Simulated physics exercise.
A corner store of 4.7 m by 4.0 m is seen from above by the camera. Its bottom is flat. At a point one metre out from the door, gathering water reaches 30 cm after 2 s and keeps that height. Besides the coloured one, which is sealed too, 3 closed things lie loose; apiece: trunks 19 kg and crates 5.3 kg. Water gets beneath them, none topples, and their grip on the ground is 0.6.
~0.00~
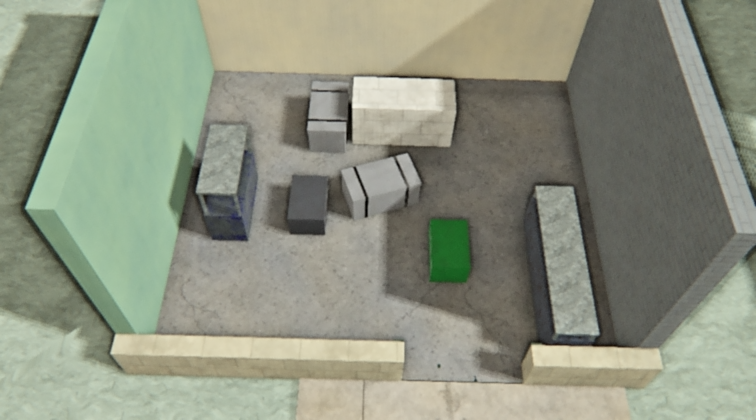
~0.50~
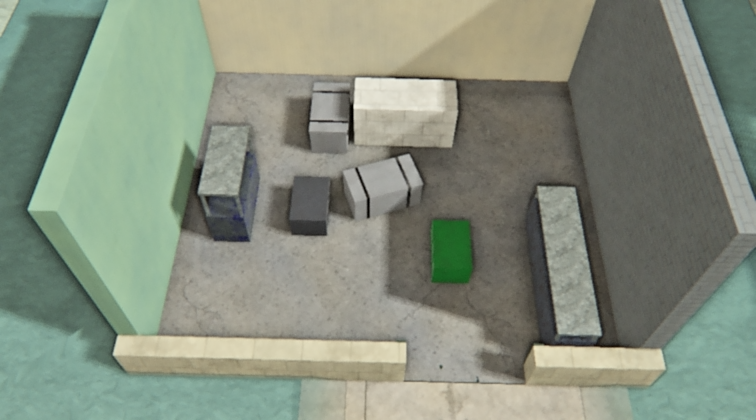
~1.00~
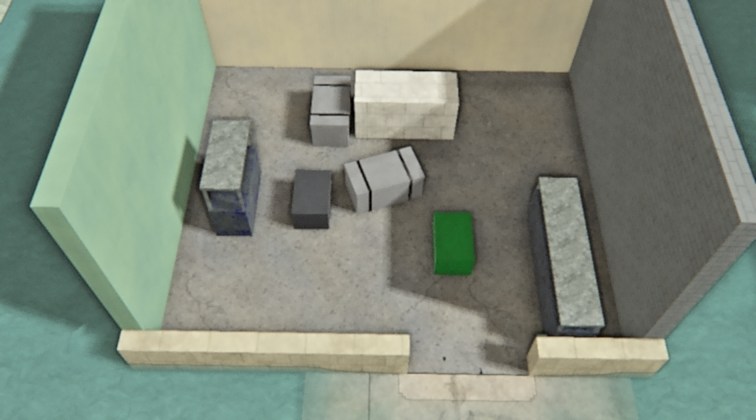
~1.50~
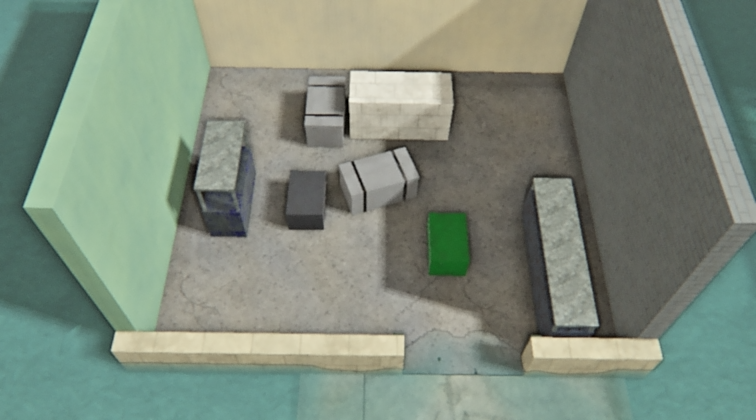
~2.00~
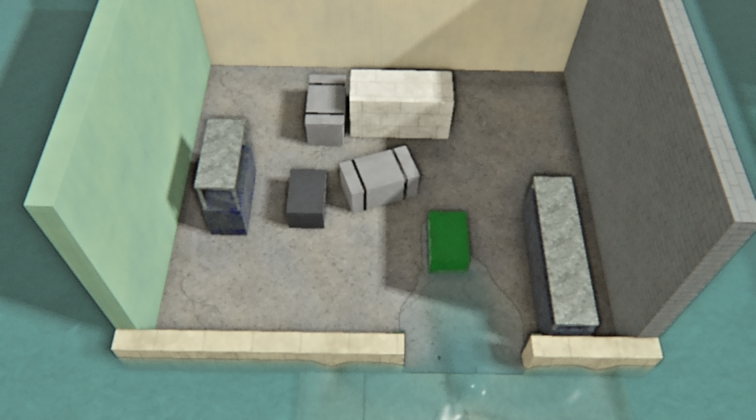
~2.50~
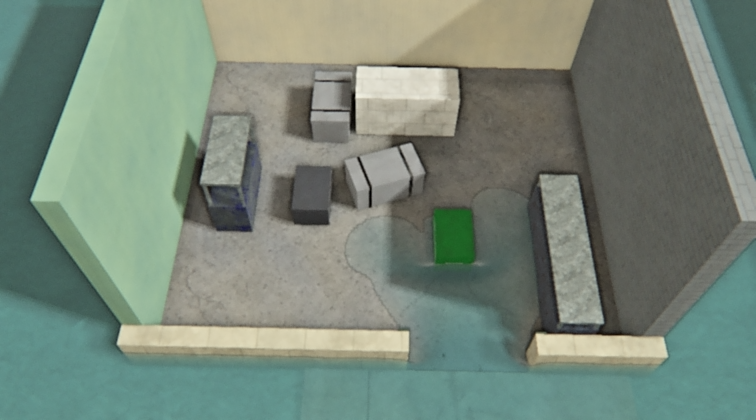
The clip shows a roofless store seen from above, with a green crate, grey boxes and shelving inside, as water surrounds the walls, then enters through the doorway and spreads around the crate, while the objects stay in place.
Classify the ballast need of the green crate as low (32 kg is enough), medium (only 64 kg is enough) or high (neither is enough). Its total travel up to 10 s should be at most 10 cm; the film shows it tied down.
Medium.
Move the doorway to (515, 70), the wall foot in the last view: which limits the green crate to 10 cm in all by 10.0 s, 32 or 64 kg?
If so, then only the second option works.
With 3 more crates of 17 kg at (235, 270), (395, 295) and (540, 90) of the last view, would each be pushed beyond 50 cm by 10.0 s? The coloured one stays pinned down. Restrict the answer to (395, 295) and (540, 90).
Results: Threshold exceeded; threshold exceeded.
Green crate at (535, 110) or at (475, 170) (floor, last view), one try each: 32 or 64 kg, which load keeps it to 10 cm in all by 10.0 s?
Result, try 1: Heavy passes, light fails; try 2: Heavy passes, light fails.
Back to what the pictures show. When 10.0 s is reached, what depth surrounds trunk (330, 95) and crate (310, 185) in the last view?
First about 18 cm, second about 17 cm.
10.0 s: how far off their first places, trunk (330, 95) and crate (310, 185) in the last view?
Shifts: 40 cm / 200 cm.
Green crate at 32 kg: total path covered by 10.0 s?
Around 150 cm in total.
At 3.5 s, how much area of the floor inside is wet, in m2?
About 9.0 m2.
After 3.5 s the green crate would be 59 cm from its start with 32 kg and 0 cm from its start with 64 kg; 7 cm of water round it then.
After 4.5 s the green crate would be 86 cm from its start with 32 kg and 0 cm from its start with 64 kg; 8 cm of water round it then.
After 7.0 s the green crate would be 127 cm from its start with 32 kg and 0 cm from its start with 64 kg; 9 cm of water round it then.
After 10.0 s the green crate would be 139 cm from its start with 32 kg and 0 cm from its start with 64 kg; 14 cm of water round it then.
